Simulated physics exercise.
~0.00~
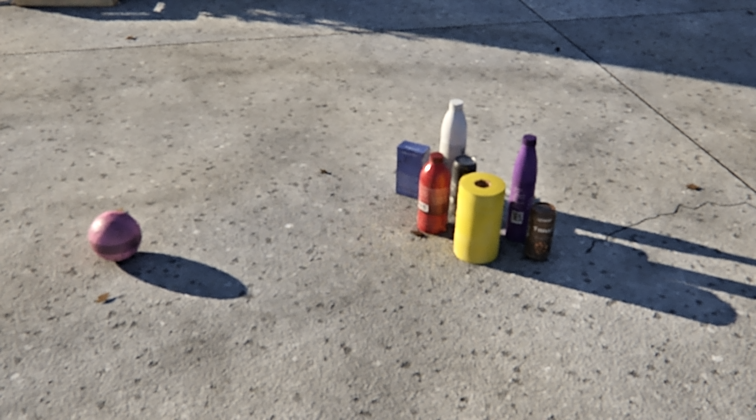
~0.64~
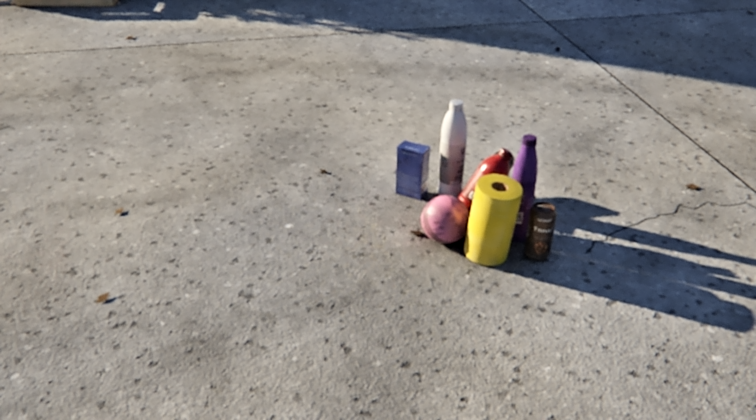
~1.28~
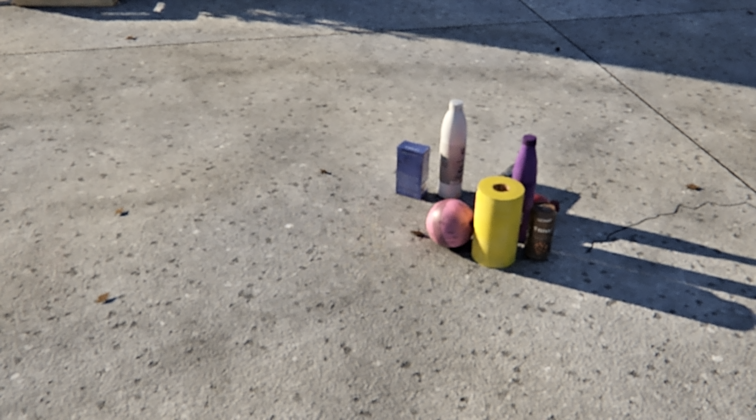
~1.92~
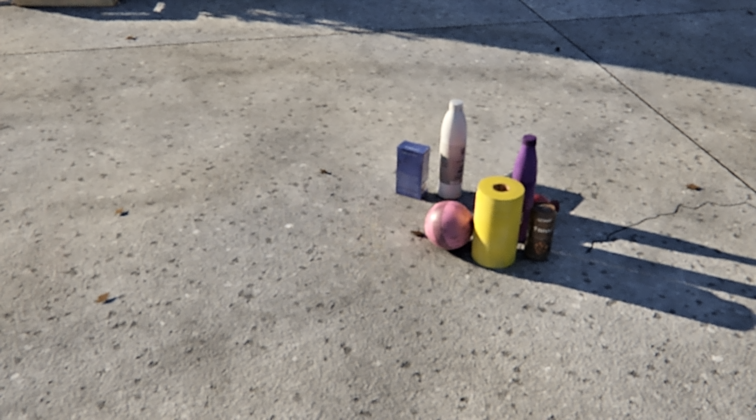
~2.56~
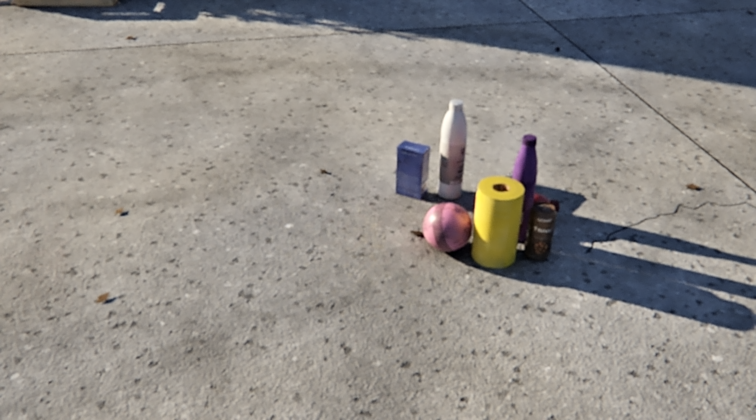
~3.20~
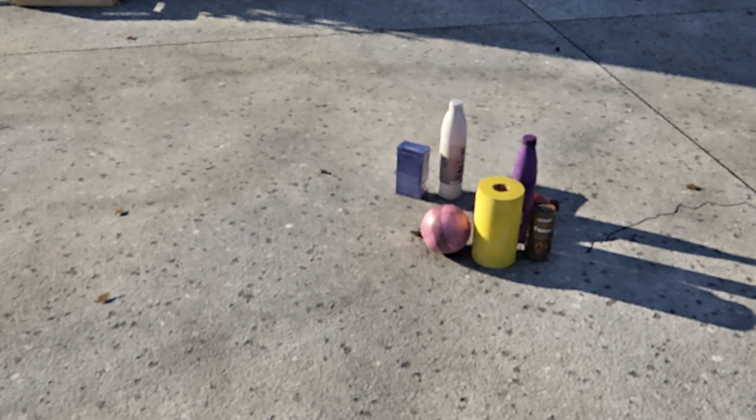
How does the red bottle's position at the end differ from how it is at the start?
The red bottle stands upright at the start, but at the end it lies on its side, mostly hidden behind the yellow roll and the purple bottle.
